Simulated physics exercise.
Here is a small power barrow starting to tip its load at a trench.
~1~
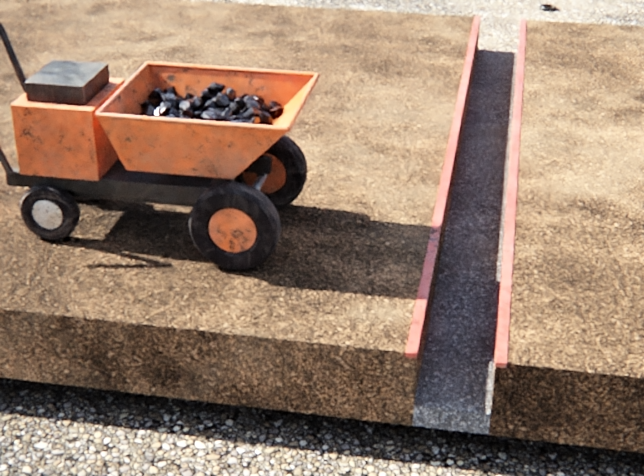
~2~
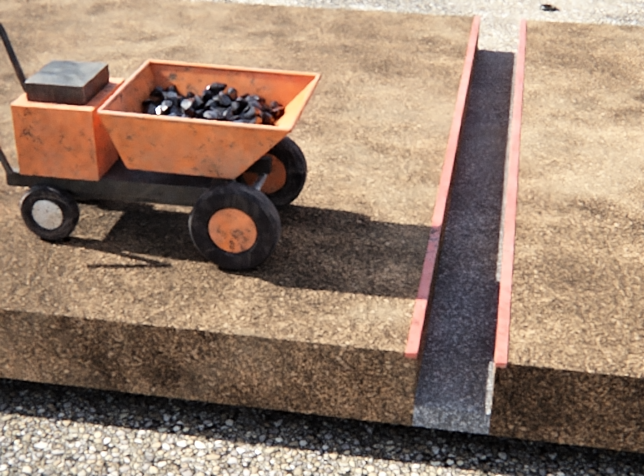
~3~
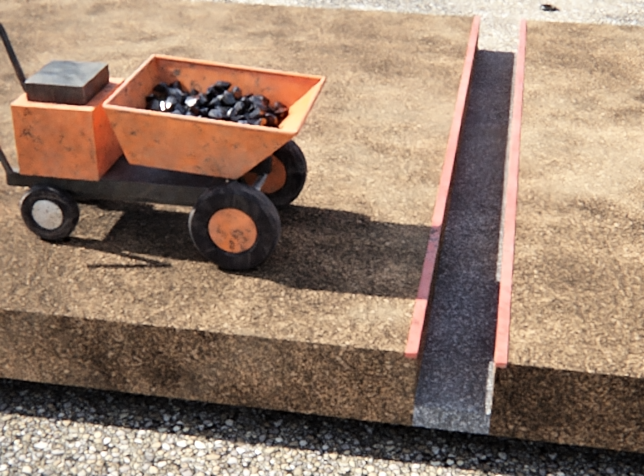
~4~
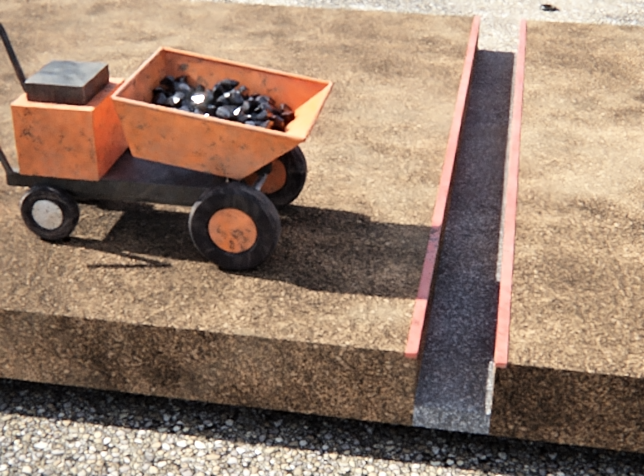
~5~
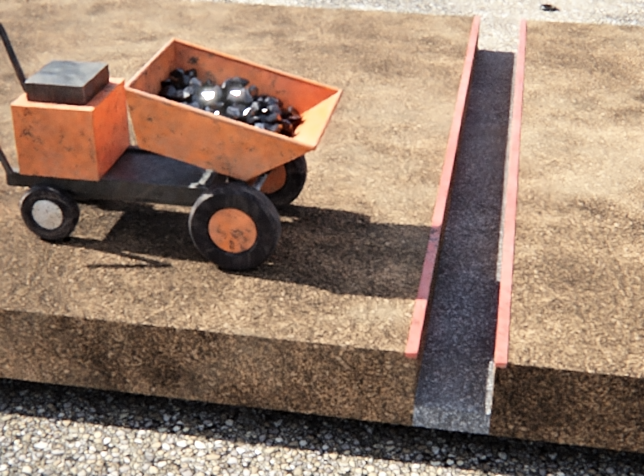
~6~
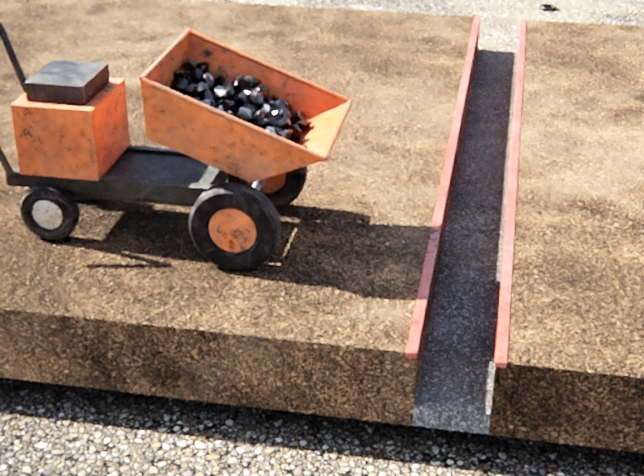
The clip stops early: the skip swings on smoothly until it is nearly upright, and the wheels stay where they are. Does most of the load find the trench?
The trench takes less than half.
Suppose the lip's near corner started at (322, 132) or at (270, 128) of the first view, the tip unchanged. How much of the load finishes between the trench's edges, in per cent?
The first gives 50 %, the second 10 %.
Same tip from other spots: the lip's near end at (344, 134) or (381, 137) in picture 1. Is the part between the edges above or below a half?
The first try: The larger part. The second: The larger part.
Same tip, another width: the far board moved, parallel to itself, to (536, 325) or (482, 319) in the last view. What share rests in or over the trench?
In turn 20 and 20 in a hundred.
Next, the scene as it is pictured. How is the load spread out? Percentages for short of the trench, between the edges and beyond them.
About: Short 35, between 20, beyond 0 per cent.
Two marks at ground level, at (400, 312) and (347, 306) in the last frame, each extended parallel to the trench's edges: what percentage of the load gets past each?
Near 30 % and 60 %.
Shortly afterwards, skip tipped steeply; the whole lot in the skip.
Next, skip tipped right over; near two thirds in the skip; near a third short of the trench.
Some moments later, skip tipped right over; near half in the skip; near a third short of the trench; near a quarter in or heaped over the trench.
In the end, skip tipped right over; near half in the skip; near a third short of the trench; near a quarter in or heaped over the trench; none at all beyond it.
